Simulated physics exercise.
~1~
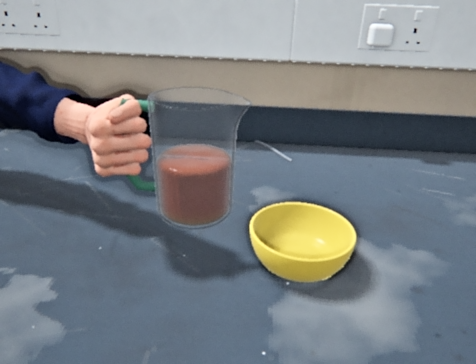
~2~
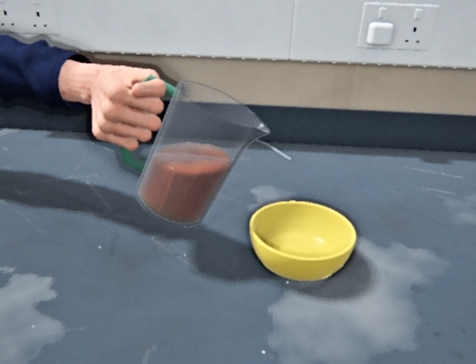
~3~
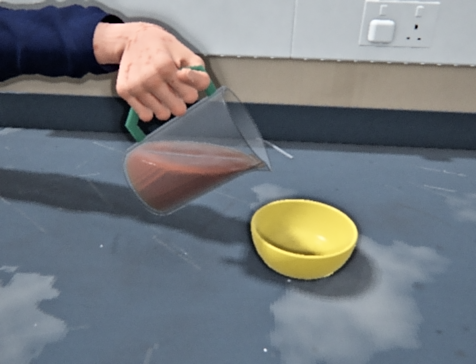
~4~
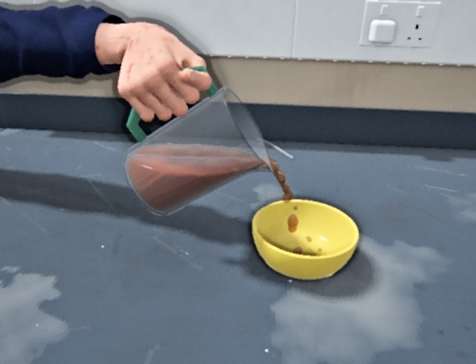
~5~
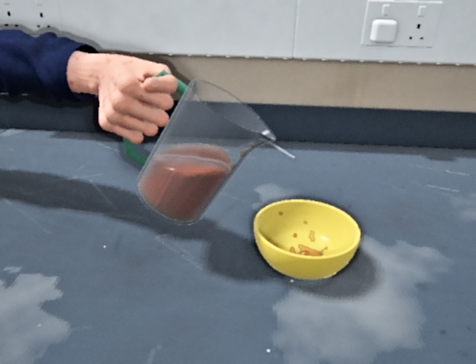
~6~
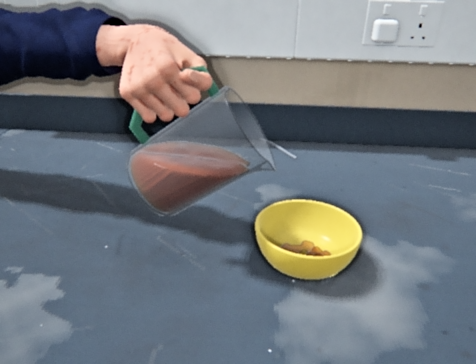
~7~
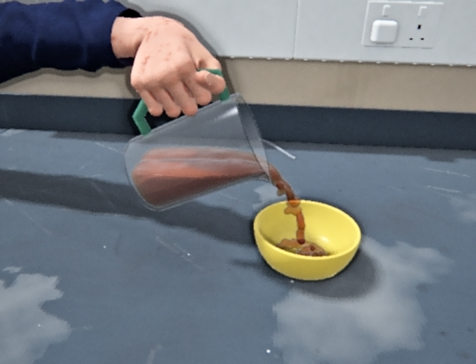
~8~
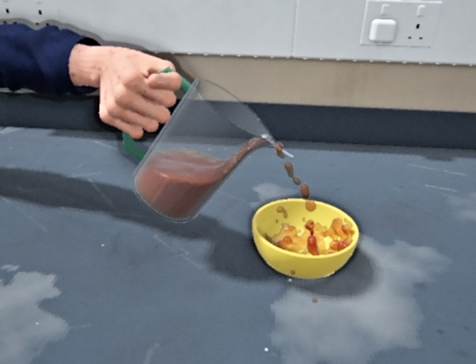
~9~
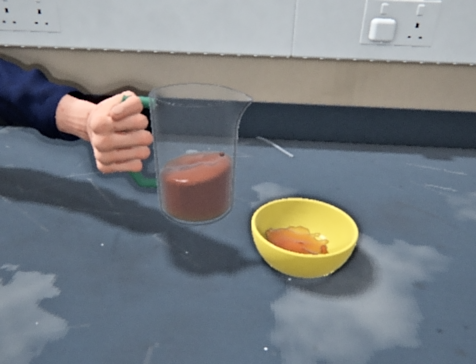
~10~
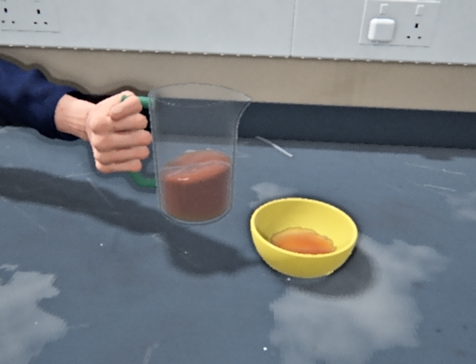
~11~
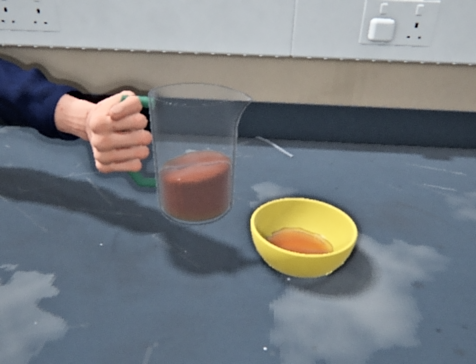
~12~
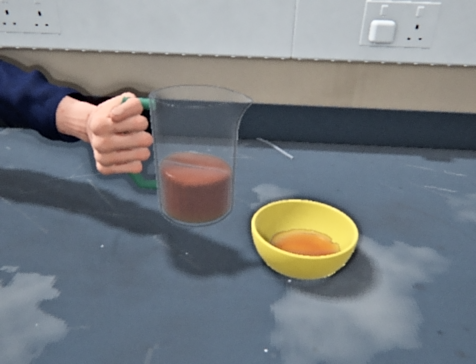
A clear measuring jug of reddish-brown tea, held by its green handle in a dark-sleeved hand at the left, starts upright above a dark, pale-blotched counter, seen slightly from above. An empty yellow round bowl sits to its lower right, with wall sockets behind. The hand tips the jug rightward until a thin stream falls into the bowl, then eases it partly back, stopping the flow. It tips the jug again, further, and a thicker stream splashes into the bowl. The jug swings back upright, still holding much of its tea, while a shallow orange pool settles in the bowl.
